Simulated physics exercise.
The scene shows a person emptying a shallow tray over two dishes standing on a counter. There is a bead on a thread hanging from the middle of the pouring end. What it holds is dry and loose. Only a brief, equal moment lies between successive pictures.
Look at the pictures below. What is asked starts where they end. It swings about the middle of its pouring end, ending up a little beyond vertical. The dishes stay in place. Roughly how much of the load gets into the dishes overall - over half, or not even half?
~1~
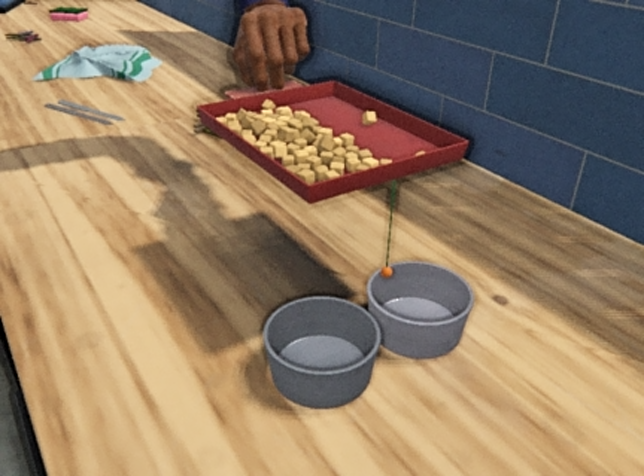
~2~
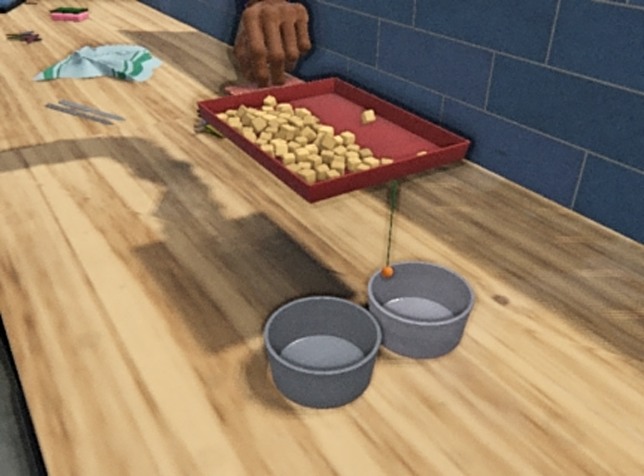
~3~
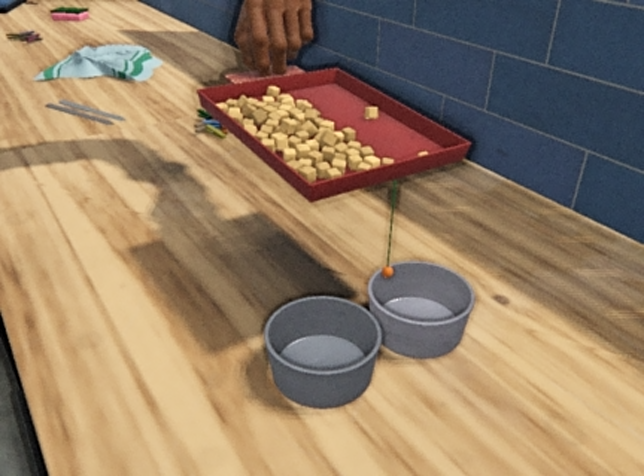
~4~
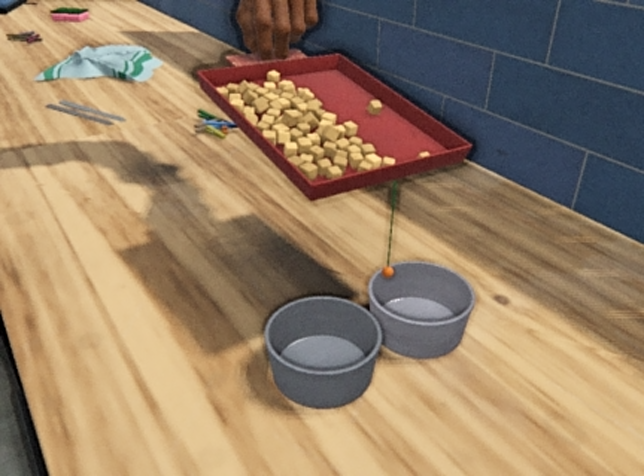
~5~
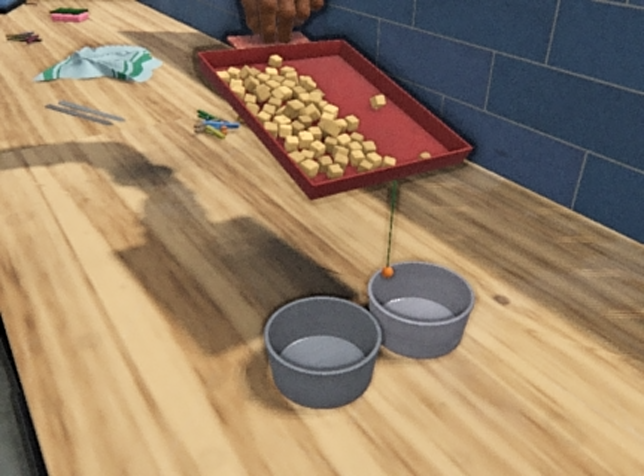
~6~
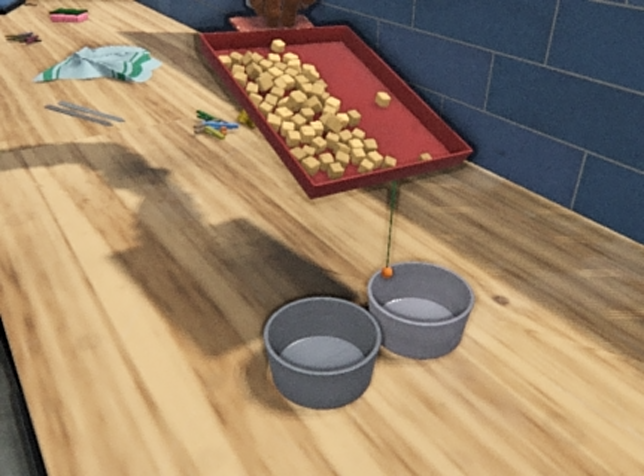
Not even half gets in.
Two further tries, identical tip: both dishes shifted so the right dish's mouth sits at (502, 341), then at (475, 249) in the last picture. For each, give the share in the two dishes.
Close to 20 in a hundred, then close to 10 in a hundred.
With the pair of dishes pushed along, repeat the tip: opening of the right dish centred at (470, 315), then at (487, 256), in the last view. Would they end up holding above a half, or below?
With the first shift the pair saves beyond half; with the second, less than a half.
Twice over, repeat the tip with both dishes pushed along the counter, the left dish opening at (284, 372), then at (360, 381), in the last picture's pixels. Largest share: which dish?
Taking the places in turn, it's the right side and then the right side.
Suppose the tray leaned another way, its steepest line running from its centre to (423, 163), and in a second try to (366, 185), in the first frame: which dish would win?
Taking them in order: Right side, followed by left side.
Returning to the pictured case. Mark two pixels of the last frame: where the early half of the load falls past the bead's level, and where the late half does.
I'd put it at roughly (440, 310), and after that at roughly (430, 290).
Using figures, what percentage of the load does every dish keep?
Left about 0, right about 30 in a hundred.
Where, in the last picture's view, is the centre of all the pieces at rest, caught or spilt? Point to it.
Somewhere around (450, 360) in the last picture.
Just after the last frame, tray tipped steeply; almost all on the tray; just a few outside both; just a few in the air.
A moment on, tray tipped past a quarter turn; the larger part on the tray; just a few in the left dish; about a tenth in the right dish; about a tenth outside both; about a tenth in the air.
Further on, tray tipped past a quarter turn; about a tenth in the left dish; roughly a quarter in the right dish; roughly two thirds outside both.
When it is over, tray tipped past a quarter turn; about a tenth in the left dish; roughly a quarter in the right dish; roughly two thirds outside both.
